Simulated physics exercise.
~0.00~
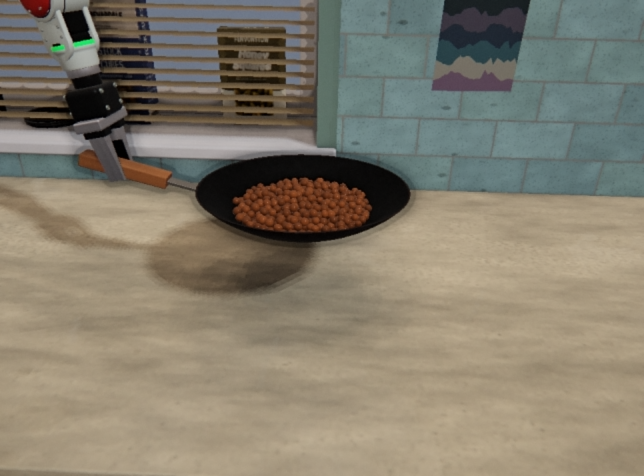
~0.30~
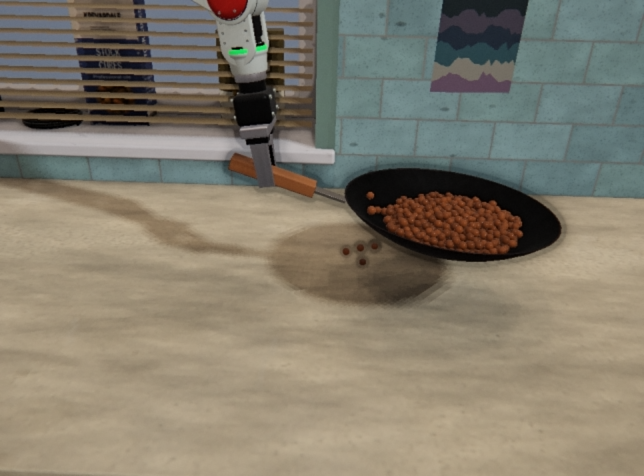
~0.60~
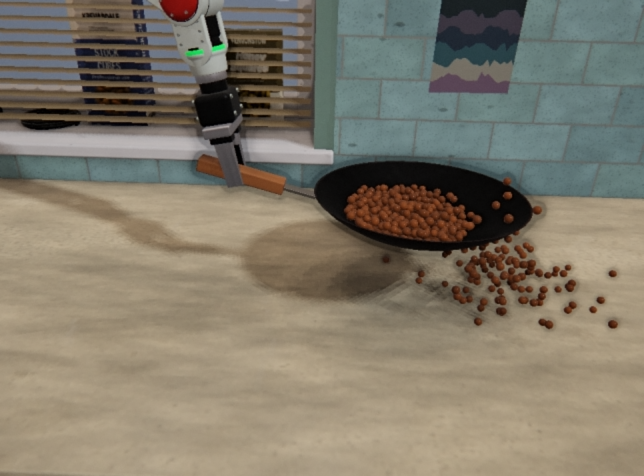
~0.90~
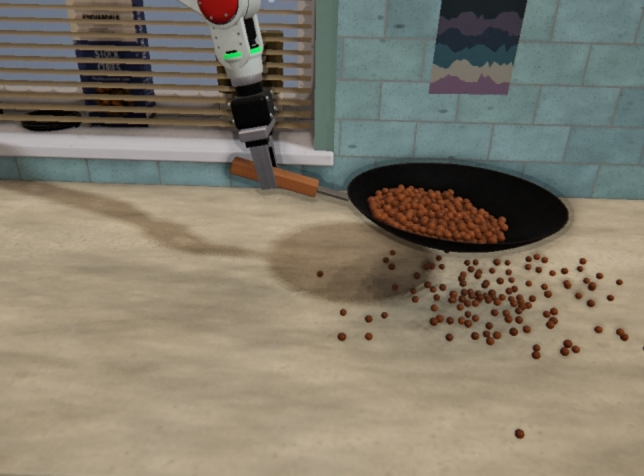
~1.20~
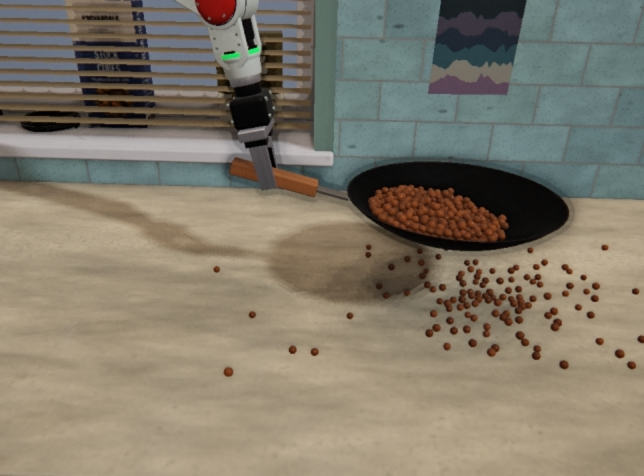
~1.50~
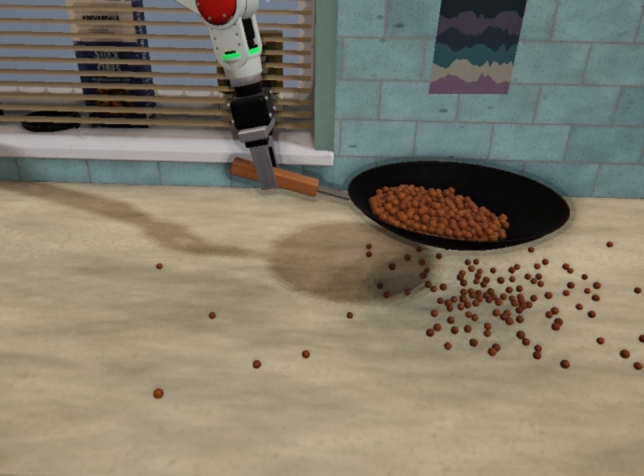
In this clip, a robotic gripper holds a black wok of small brown beads above a counter, swings it right, jerks it back left, then right again, spilling some beads. The wok stops while a few stray beads roll left, leaving many scattered below and most still inside.
